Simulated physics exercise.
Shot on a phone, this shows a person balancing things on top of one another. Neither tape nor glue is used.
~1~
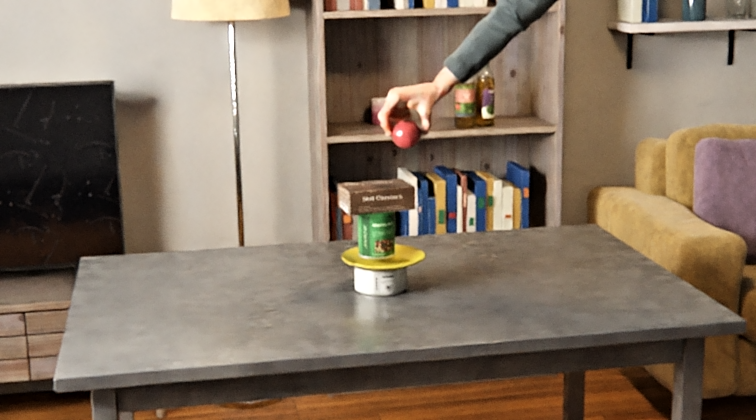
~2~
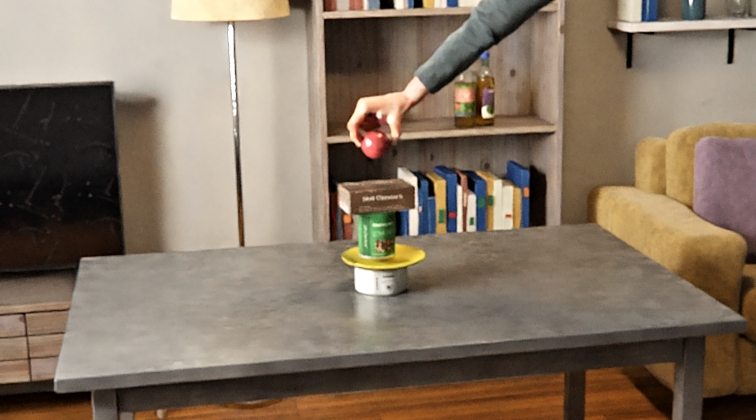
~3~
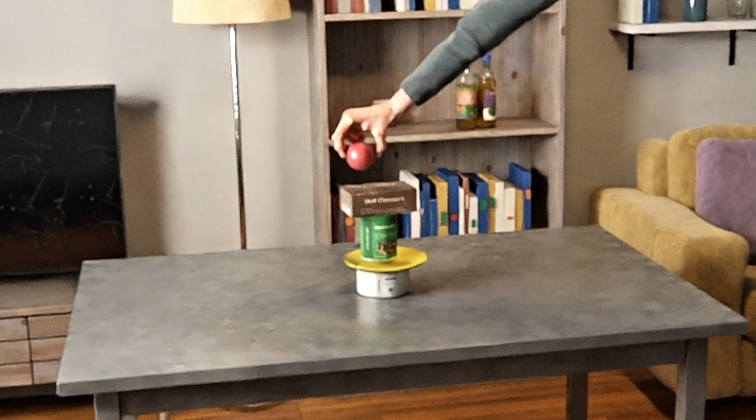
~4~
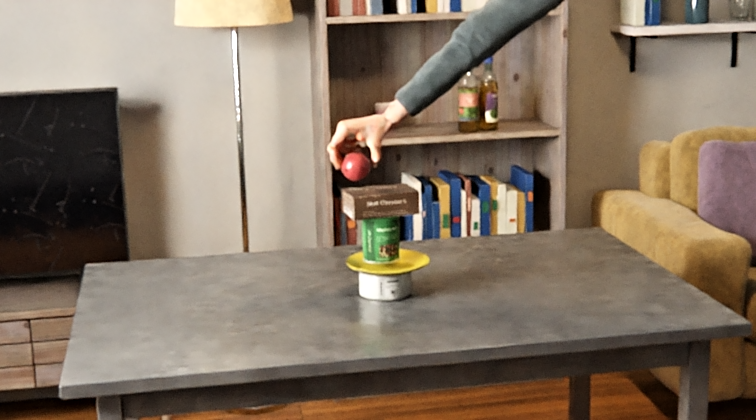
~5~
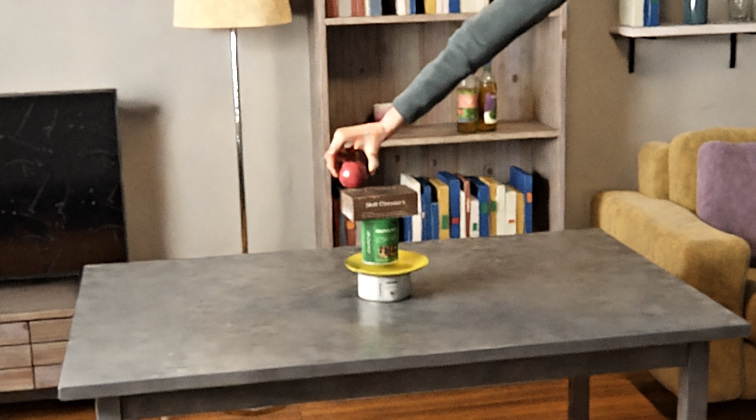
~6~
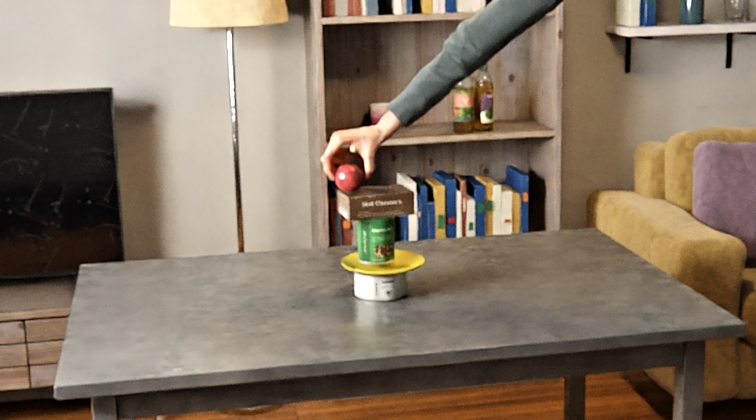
At first, a hand holds a red tomato above a stack on a gray table: a brown box, a green tin, a yellow plate and a white can. The hand moves left and lowers the tomato, then sets it on the left part of the box, fingers still around it.
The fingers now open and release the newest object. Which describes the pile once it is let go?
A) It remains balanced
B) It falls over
It remains balanced.
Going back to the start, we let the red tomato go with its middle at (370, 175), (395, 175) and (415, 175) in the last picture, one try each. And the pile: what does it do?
Well, in the first case it stays steady, in the second it stays steady, and in the third it tumbles down.
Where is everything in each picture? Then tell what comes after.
Still above its spot; red tomato (406, 134); green tin (377, 231), in the first frame.
Still above its spot; red tomato (376, 144); yellow plate (384, 259), in the second frame.
Still above its spot; red tomato (361, 156); green tin (379, 234), in the third frame.
Still above its spot; red tomato (356, 166); yellow plate (388, 264), in the fourth frame.
Still above its spot; red tomato (353, 174); green tin (380, 237), in the fifth frame.
Set down, still held; red tomato (349, 177); yellow plate (383, 265), in the sixth frame.
Then, 0.40 s later than the last frame, all is still.
Then, 1.10 s later than the last frame, red tomato resting near (349, 178).
When it is over, all 5 as before. End places, in pixels of the last picture, red tomato near (348, 178). The pile stays up.
